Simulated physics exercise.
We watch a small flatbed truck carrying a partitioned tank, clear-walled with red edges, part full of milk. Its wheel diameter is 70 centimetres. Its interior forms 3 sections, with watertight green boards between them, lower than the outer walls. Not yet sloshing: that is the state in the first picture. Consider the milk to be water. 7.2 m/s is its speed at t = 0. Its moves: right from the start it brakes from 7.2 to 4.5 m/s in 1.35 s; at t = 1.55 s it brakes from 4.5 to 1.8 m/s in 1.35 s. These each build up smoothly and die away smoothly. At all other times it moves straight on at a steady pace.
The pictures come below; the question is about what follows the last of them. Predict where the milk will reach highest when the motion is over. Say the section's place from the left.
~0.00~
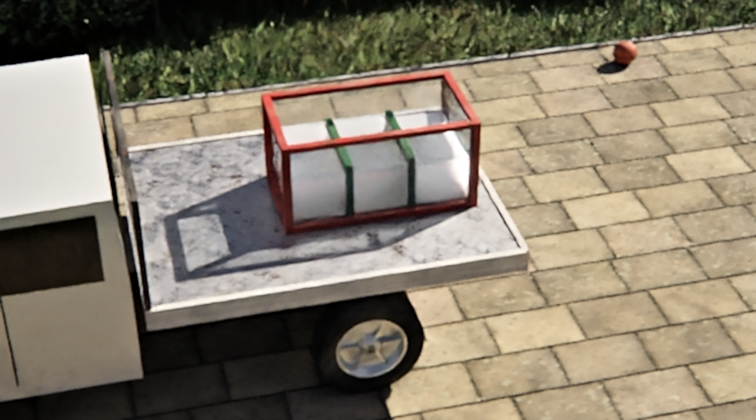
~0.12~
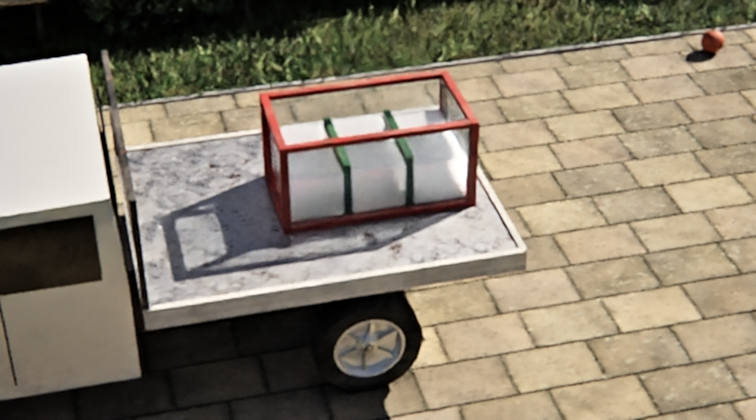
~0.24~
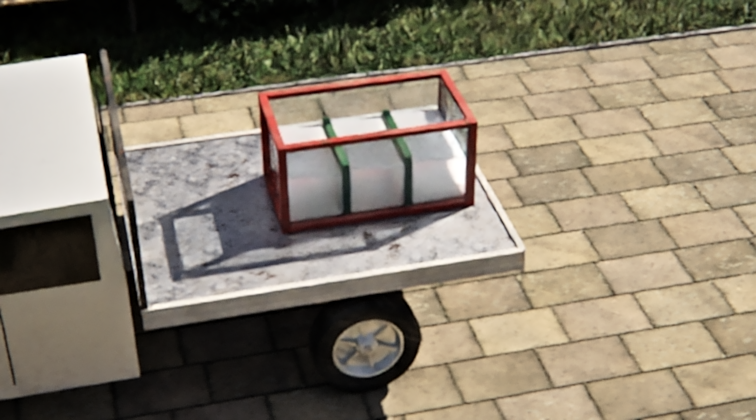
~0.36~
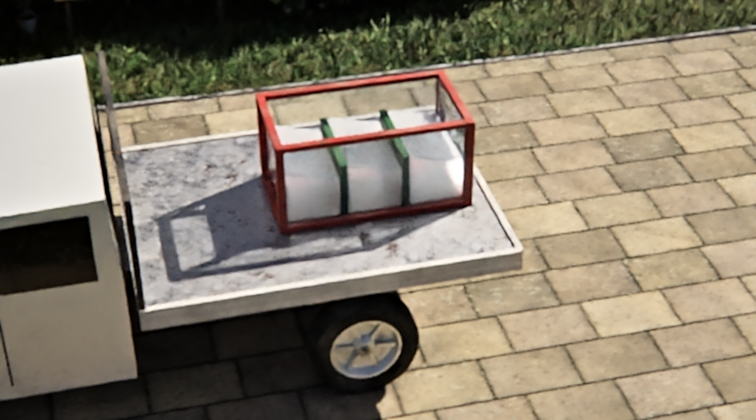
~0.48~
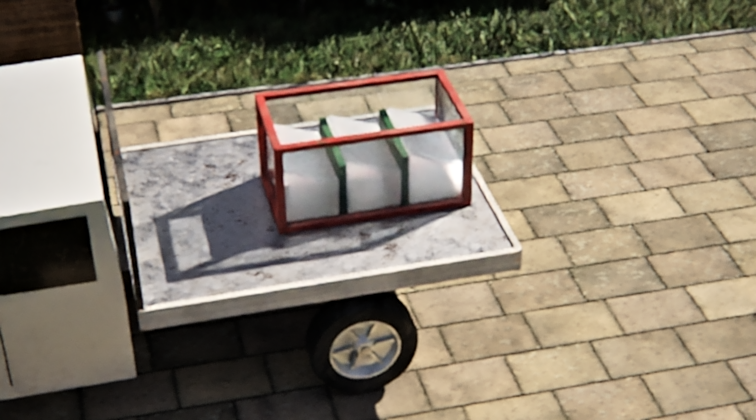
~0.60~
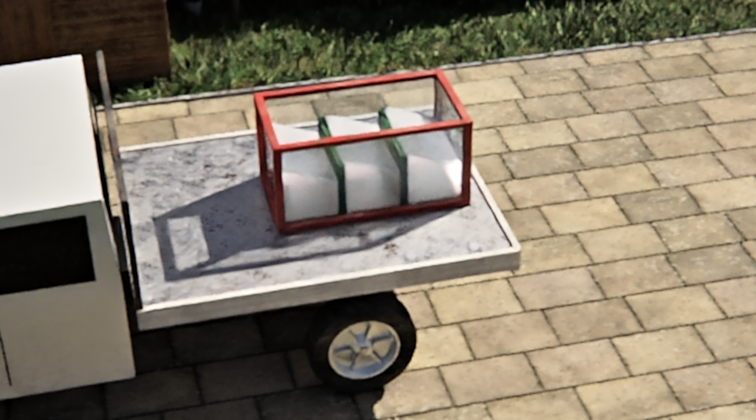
I would say the first one.
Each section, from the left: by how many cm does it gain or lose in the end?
From the left: 2 up, 1 down, 1 down.
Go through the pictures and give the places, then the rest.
In the first picture, levels, left to right, (315, 170), (378, 161), (440, 152); board top at (350, 166) and (412, 158); the front is on the left, levels are read along the near wall; a wheel hub at (373, 353).
In the second picture, levels, left to right, (313, 169), (376, 161), (438, 152).
In the third picture, levels, left to right, (312, 169), (375, 161), (436, 152).
In the fourth picture, levels, left to right, (310, 169), (372, 161), (434, 152).
In the fifth picture, levels, left to right, (308, 169), (371, 160), (433, 151).
In the sixth picture, levels, left to right, (307, 169), (370, 160), (432, 151); a wheel hub at (366, 354).
After 1.30 s the sections hold 34, 32, 32 cm, left to right.
After 2.30 s the sections hold 34, 32, 31 cm, left to right.
After 3.40 s the sections hold 35, 32, 31 cm, left to right.
After 5.89 s the sections hold 35, 32, 31 cm, left to right.
